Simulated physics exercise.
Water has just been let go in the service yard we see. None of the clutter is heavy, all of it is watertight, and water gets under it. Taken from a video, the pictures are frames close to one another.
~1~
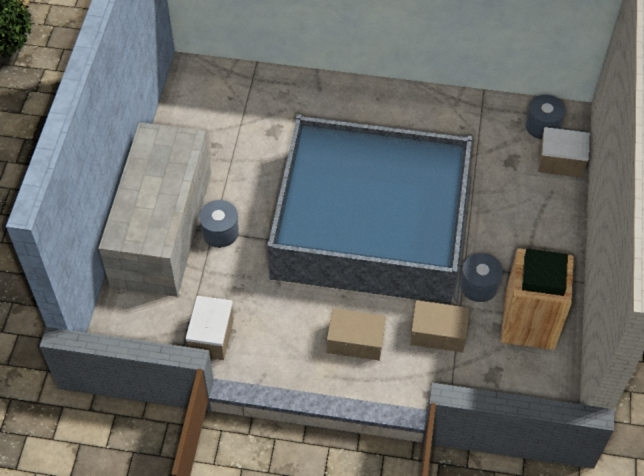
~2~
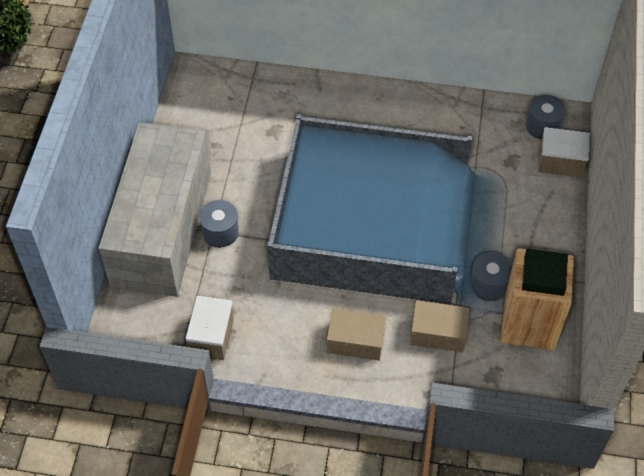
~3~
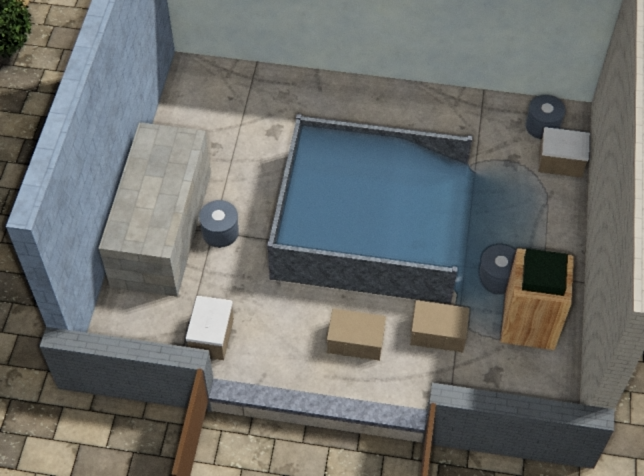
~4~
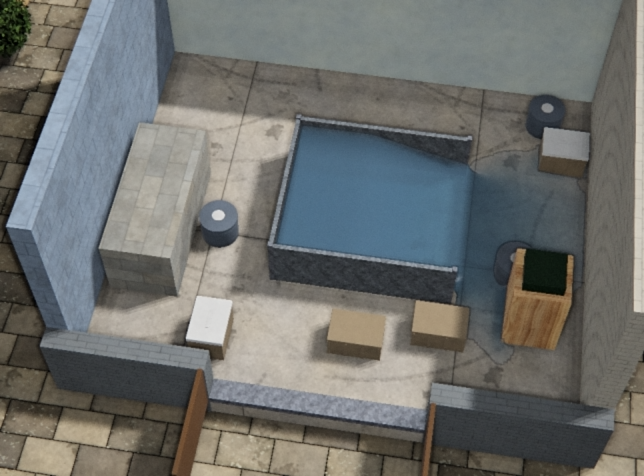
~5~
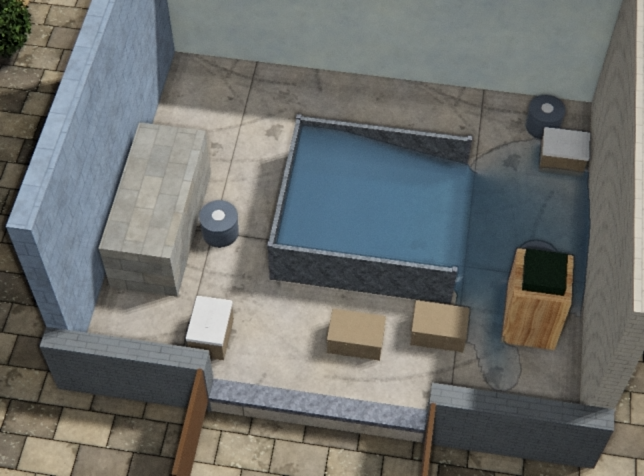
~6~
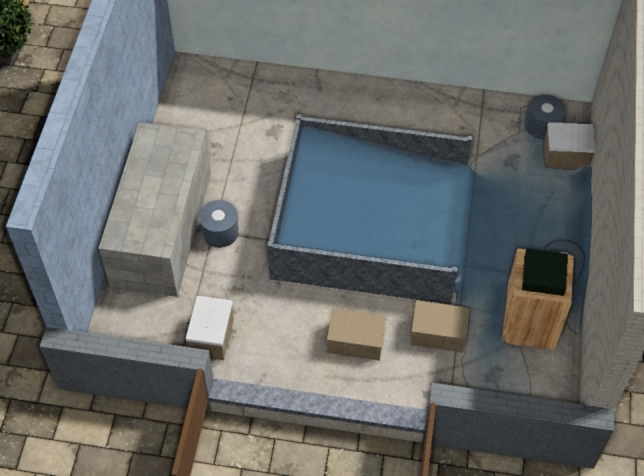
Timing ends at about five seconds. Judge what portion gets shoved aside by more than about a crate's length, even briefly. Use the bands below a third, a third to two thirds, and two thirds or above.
It falls two thirds or above.
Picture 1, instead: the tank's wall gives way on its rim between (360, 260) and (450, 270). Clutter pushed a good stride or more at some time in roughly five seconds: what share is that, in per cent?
About 70 per cent.
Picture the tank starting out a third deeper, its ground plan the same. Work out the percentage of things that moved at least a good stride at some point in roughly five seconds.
I'd put it near 90 per cent of the loose things.
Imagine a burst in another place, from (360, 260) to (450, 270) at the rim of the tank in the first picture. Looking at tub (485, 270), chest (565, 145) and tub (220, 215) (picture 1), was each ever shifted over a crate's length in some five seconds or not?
Travels that far, travels that far, falls short.
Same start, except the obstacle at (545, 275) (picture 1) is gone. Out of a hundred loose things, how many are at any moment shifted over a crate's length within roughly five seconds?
100 per cent.
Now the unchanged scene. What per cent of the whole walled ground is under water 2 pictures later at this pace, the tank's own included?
35 per cent, roughly.
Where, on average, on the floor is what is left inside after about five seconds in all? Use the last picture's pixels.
The average lands at about (271, 242).
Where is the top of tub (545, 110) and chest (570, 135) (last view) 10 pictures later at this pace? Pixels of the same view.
Expect them at roughly (440, 98) and roughly (511, 94).
A moment on, 1 of 7 are well off their spots; 1 afloat.
Next, 3 of 7 are well off their spots; 2 afloat.
Later, 4 of 7 are well off their spots; 5 afloat.
In the end, 5 of 7 are well off their spots, and 5 have been at some point; 6 afloat.
